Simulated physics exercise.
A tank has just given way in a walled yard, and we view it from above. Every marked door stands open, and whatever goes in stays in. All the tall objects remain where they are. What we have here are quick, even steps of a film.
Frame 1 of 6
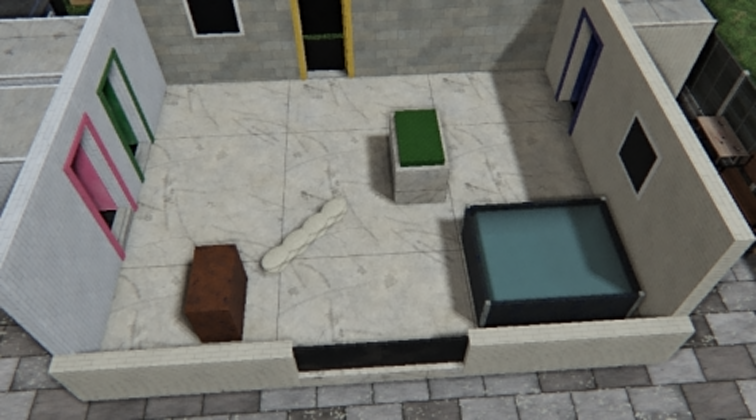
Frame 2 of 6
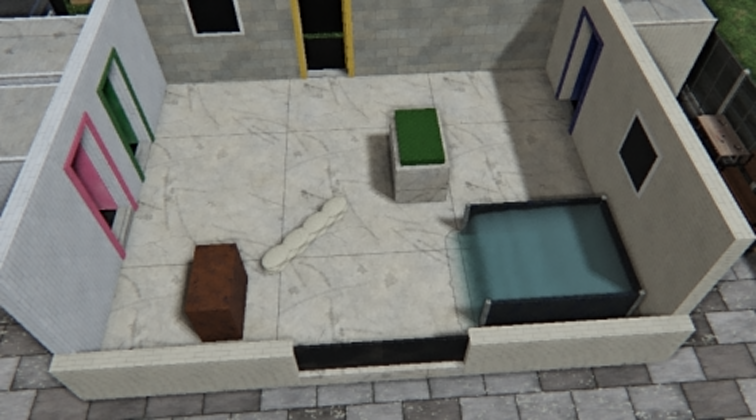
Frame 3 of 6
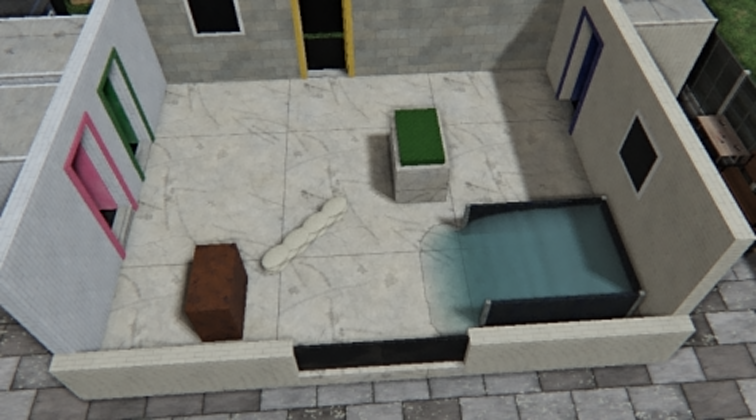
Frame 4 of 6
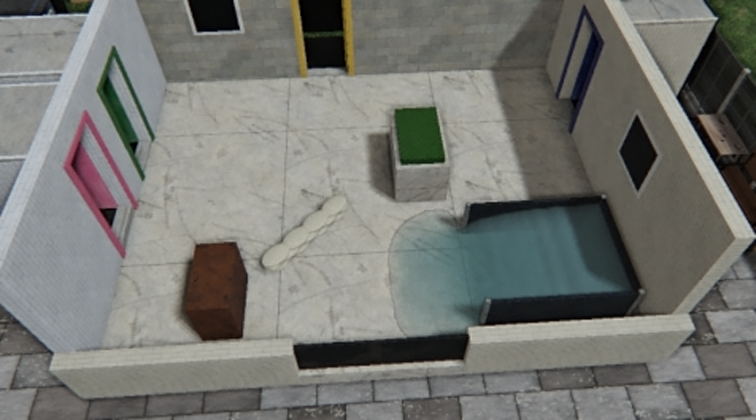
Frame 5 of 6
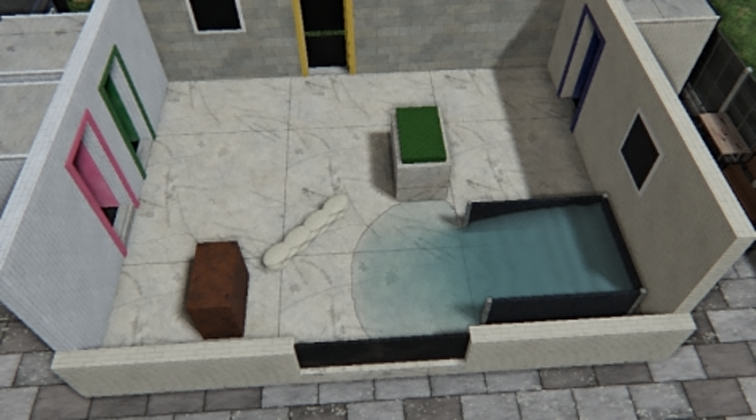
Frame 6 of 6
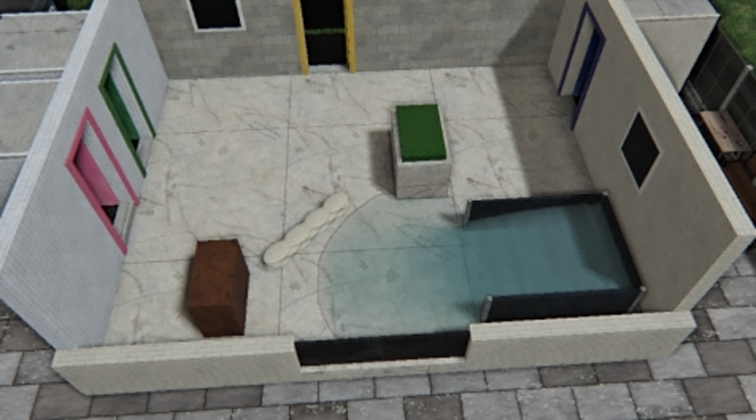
To begin with, a dark-framed tank of blue-green water stands whole at the right of a walled yard, near a green-topped block, a pale twisted barrier and a brown box. Its left side opens, and water pours out, spreading leftward across the marble floor in a widening, rounded sheet.
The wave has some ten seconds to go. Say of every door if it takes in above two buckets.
Outcome: Yellow door: Limit exceeded; blue door: Limit not exceeded; pink door: Limit not exceeded; green door: Limit not exceeded.
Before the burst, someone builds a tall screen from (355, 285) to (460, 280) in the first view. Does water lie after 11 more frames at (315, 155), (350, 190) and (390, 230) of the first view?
In turn: Wet, awash, awash.
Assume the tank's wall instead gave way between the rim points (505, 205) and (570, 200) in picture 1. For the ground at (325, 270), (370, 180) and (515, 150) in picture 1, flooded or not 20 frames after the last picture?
The first spot is spared, the second spared and the third soaked.
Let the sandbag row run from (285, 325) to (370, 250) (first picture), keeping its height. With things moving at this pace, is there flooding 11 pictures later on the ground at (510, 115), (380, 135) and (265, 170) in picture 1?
Taking the spots in turn: Untouched, untouched and submerged.
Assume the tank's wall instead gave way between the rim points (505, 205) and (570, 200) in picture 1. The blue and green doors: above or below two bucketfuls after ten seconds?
Lab note: The blue one tops the threshold, the green one sits below the threshold.
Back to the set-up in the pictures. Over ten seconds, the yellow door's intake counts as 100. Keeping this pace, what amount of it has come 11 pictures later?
My figure is 0 in a hundred.
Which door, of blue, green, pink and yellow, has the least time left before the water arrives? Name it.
It's the pink one.
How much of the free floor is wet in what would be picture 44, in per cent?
Near 70 in a hundred.
A moment on, water covers 20 % of the floor; the yellow door not reached, the blue door not reached, the pink door not reached, the green door not reached.
Next, water covers 30 % of the floor; the yellow door not reached, the blue door not reached, the pink door not reached, the green door not reached.
Then, water covers 60 % of the floor; the yellow door not reached, the blue door not reached, the pink door wet at the sill, nothing in, the green door not reached.
Later, water covers 70 % of the floor; the yellow door under two buckets in, the blue door not reached, the pink door wet at the sill, nothing in, the green door under two buckets in.
In the end, water covers 95 % of the floor; the yellow door over two buckets in, the blue door wet at the sill, nothing in, the pink door wet at the sill, nothing in, the green door under two buckets in.
